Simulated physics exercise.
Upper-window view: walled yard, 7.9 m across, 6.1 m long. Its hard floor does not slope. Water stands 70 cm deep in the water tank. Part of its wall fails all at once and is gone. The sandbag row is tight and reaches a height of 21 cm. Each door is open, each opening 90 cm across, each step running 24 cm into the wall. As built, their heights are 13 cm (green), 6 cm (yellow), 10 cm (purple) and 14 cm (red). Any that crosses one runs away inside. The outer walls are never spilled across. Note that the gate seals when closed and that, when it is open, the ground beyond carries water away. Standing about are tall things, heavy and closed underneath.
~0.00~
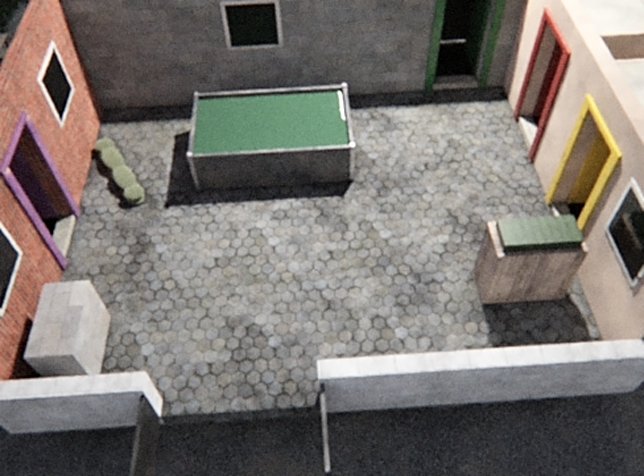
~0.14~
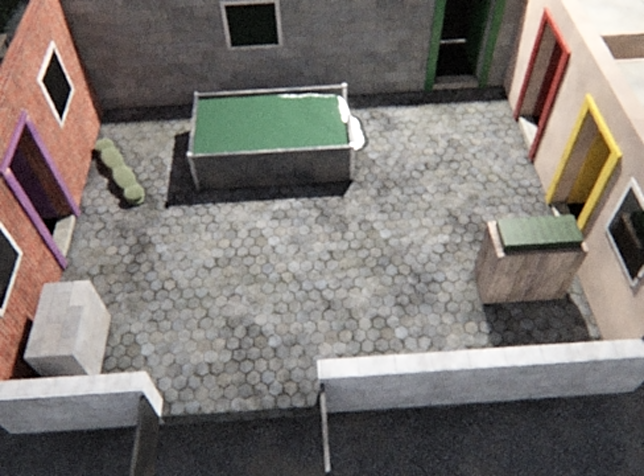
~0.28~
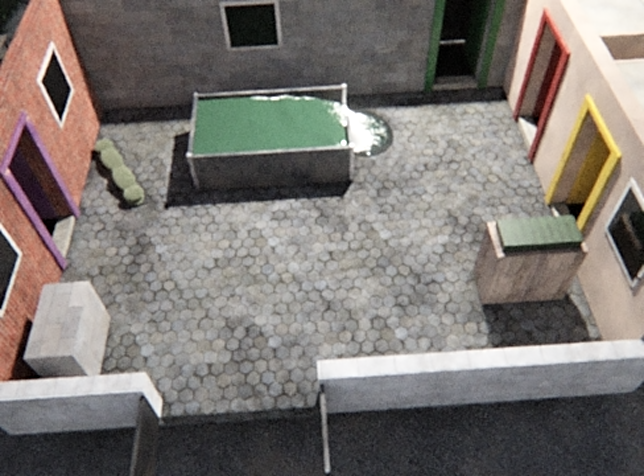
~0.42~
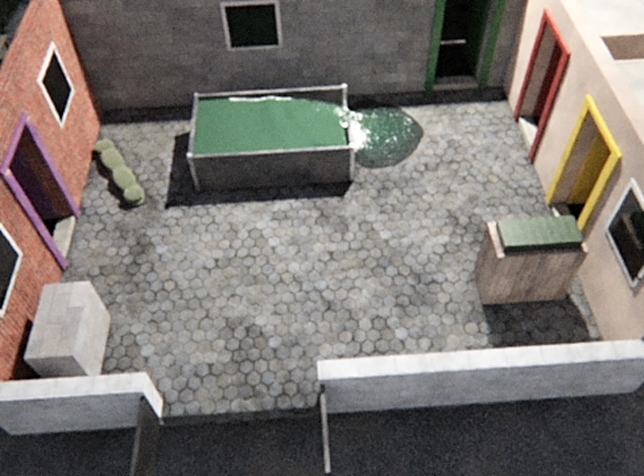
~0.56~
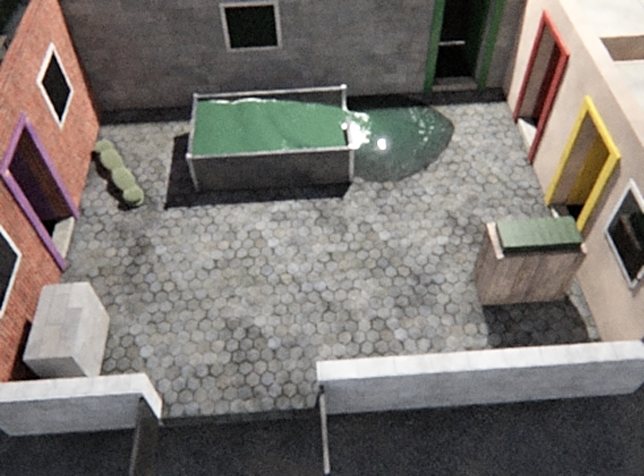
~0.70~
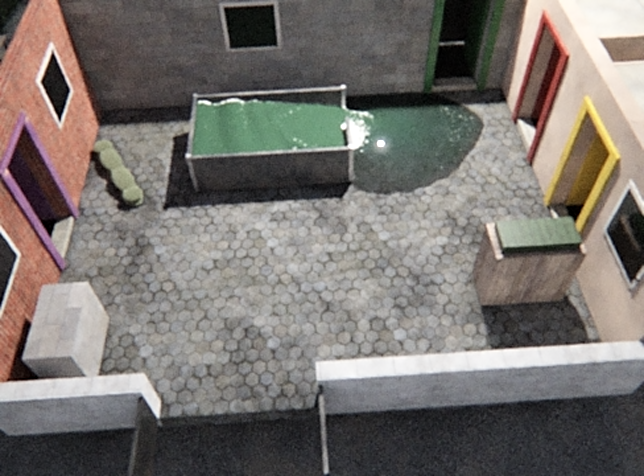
The video shows a walled courtyard with coloured doorways and a raised tank of green water, whose right end opens; water pours out through the gap and spreads rightward across the paving in a widening, glinting puddle.
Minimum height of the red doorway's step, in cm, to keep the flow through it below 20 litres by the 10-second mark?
Roughly 21 cm.
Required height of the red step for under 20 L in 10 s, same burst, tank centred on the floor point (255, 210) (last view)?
18 cm, give or take.
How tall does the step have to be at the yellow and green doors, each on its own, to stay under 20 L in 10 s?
Roughly 10.5 cm for the yellow door and roughly 19 cm for the green door.
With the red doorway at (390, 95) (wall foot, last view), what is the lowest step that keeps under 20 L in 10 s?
It needs roughly 16 cm.
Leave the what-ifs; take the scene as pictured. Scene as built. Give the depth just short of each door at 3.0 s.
Depths in cm: Green 21, yellow 11, purple 0, red 23.
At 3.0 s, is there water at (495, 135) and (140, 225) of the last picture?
Taking them in turn, they come out submerged and spared.
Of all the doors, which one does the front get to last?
The answer is the purple door.
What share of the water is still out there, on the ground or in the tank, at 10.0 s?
Remaining share: Around 90 %.
After 1.4 s water covers 20 % of the floor, deepest (36 cm) near (496, 93); 21 cm at the red door, 1 litre in over its 14 cm step.
After 3.0 s water covers 25 % of the floor, deepest (34 cm) near (501, 105); 23 cm at the red door, 58 litres in over its 14 cm step.
After 10.0 s water covers 90 % of the floor, deepest (12 cm) near (515, 266); 11 cm at the red door, 102 litres in over its 14 cm step.
At the red door as built, the water arrived by 1.0 s and peaked near 28 cm at 2.2 s.
With a step of 17.5 cm, 46 litres would have come in within the 10 s; with 23.5 cm, 8 litres. So under 20 litres takes about 21 cm.
